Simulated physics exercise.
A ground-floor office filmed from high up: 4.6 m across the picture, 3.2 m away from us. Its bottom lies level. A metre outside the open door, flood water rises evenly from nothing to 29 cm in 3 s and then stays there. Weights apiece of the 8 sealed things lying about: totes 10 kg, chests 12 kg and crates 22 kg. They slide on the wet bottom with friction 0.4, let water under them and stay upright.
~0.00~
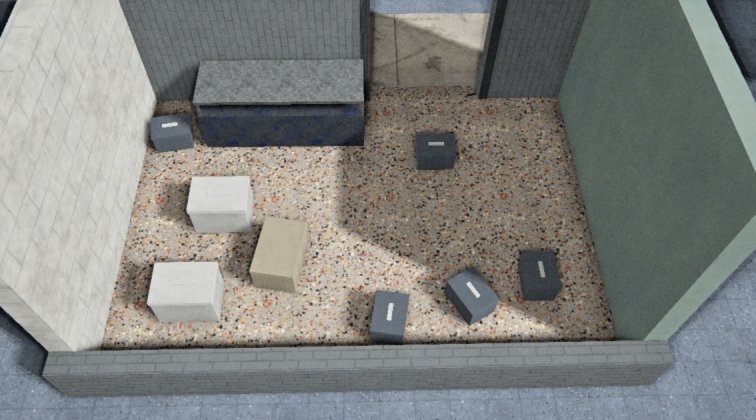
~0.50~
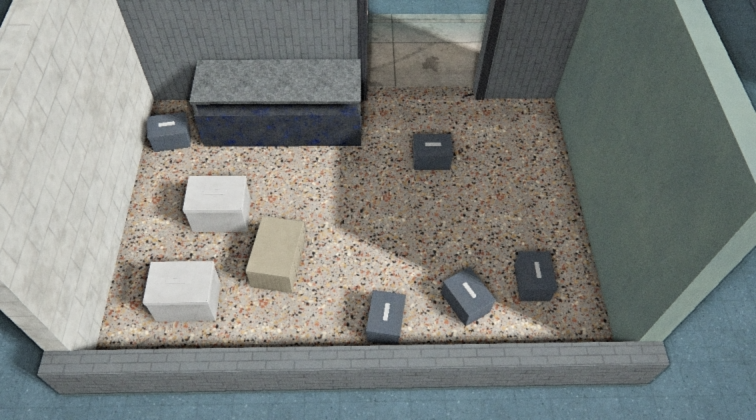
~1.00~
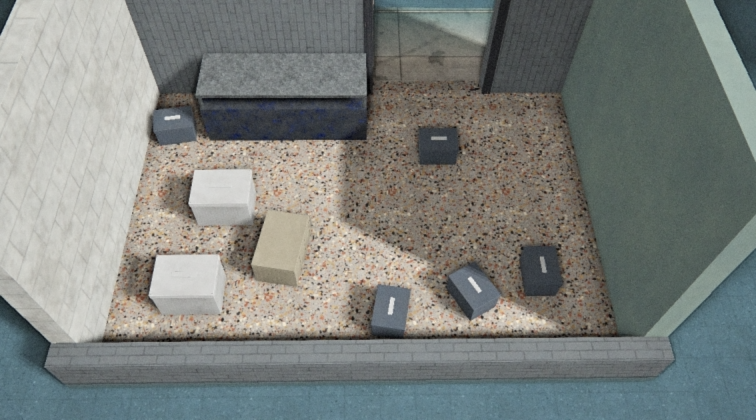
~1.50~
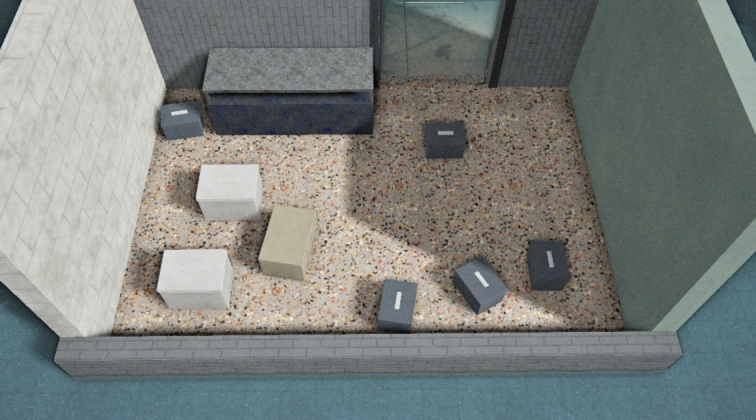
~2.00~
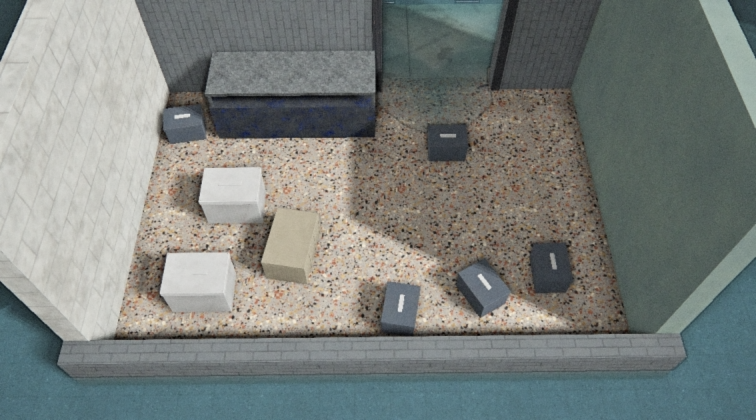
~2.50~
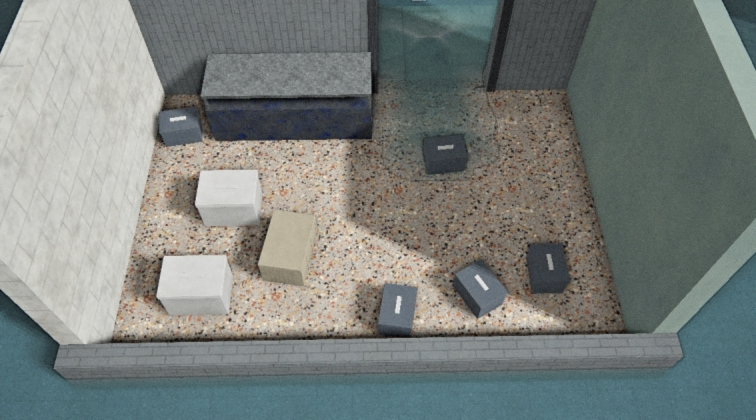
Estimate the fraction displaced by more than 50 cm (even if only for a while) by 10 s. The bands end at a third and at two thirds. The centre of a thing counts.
That comes to at least two thirds.
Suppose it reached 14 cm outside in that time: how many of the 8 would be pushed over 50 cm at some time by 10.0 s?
In that case 1 of them.
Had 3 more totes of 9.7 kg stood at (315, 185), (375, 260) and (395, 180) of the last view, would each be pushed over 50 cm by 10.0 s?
In turn: Less, more, past it.
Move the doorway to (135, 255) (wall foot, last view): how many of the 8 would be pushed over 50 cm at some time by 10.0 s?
In that case 7 of them.
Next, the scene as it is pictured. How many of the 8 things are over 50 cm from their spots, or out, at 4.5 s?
I count 1.
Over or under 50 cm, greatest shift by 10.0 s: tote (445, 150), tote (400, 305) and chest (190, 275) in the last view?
In turn: More, over, over.
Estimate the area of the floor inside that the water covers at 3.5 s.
Some 6.0 m2.
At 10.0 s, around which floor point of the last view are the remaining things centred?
Around (293, 211).
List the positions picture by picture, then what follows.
A tote at (436, 144) rests on the ground; a tote at (170, 125) rests on the ground; water covers 0.0 m2; 0 of 8 have shifted, in the first frame.
A tote at (433, 145) rests on the ground; a tote at (167, 125) rests on the ground; water covers 0.0 m2; 0 of 8 have shifted, in the second frame.
A tote at (439, 139), on the bottom; a tote at (173, 118), on the bottom; water covers 0.0 m2; 0 of 8 have shifted, in the third frame.
A tote at (446, 133) rests on the ground; a tote at (180, 113) rests on the ground; 0.0 m2 under water; 0 of 8 have shifted, in the fourth frame.
A tote at (448, 136) rests on the ground; a tote at (182, 117), on the bottom; 0.6 m2 under water; 0 of 8 have shifted, in the fifth frame.
A tote at (446, 148) rests on the ground, 14 cm from its start; a tote at (178, 119), on the bottom; 1.2 m2 under water; 1 of 8 have shifted, in the sixth frame.
After 3.5 s 1 of 8 are over 50 cm from their spots; 0 afloat.
After 4.5 s 1 of 8 are over 50 cm from their spots; 0 afloat.
After 7.0 s 4 of 8 are over 50 cm from their spots; 5 afloat.
After 10.0 s 5 of 8 are over 50 cm from their spots, and 6 have been at some point; 8 afloat.
